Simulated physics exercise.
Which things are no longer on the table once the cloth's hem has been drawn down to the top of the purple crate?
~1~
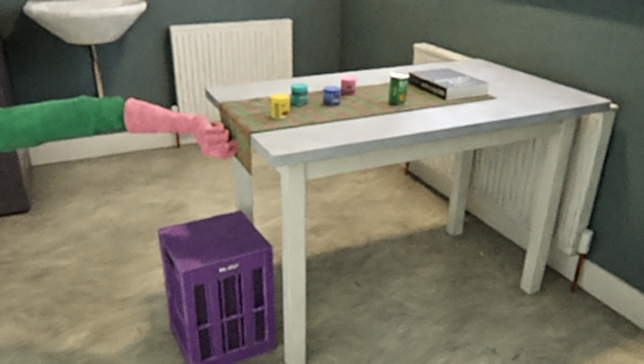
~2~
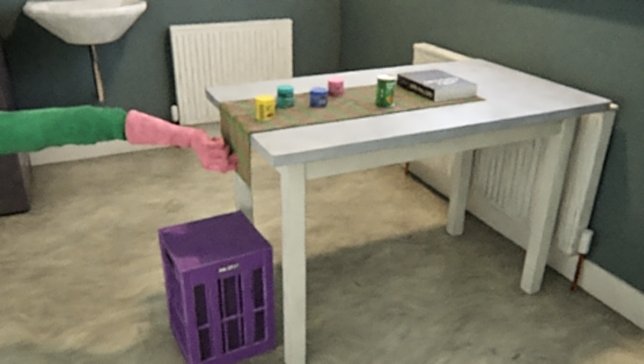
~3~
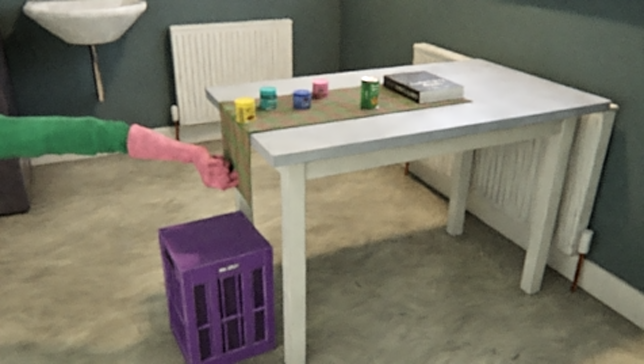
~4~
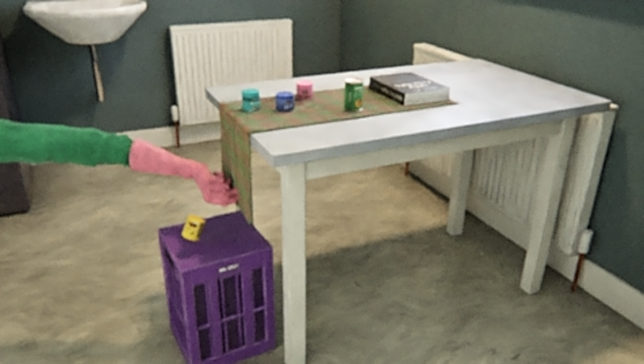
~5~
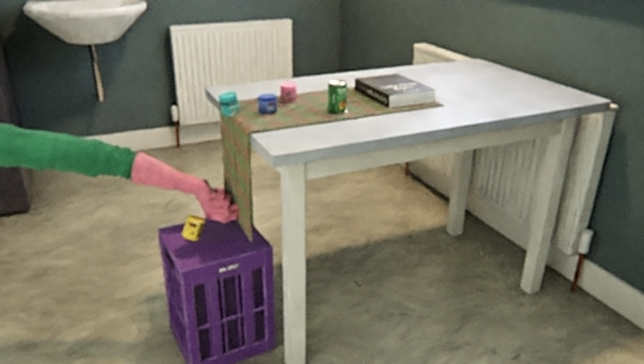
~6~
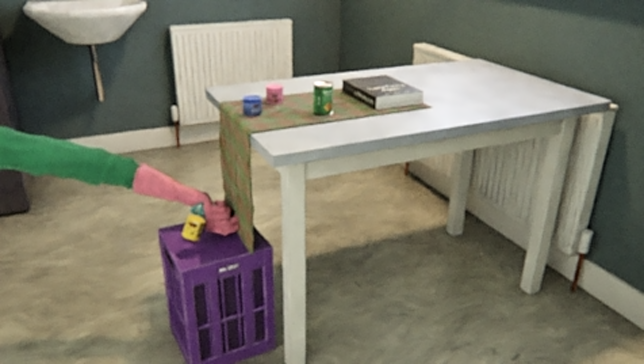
Two things have gone over the edge, the yellow pot and then the turquoise pot. The blue pot, the pink pot, the green can and the book are still on the table.
At a white table, a pink-gloved hand pulls a brown cloth down to a purple crate, yellow then turquoise pots going over.
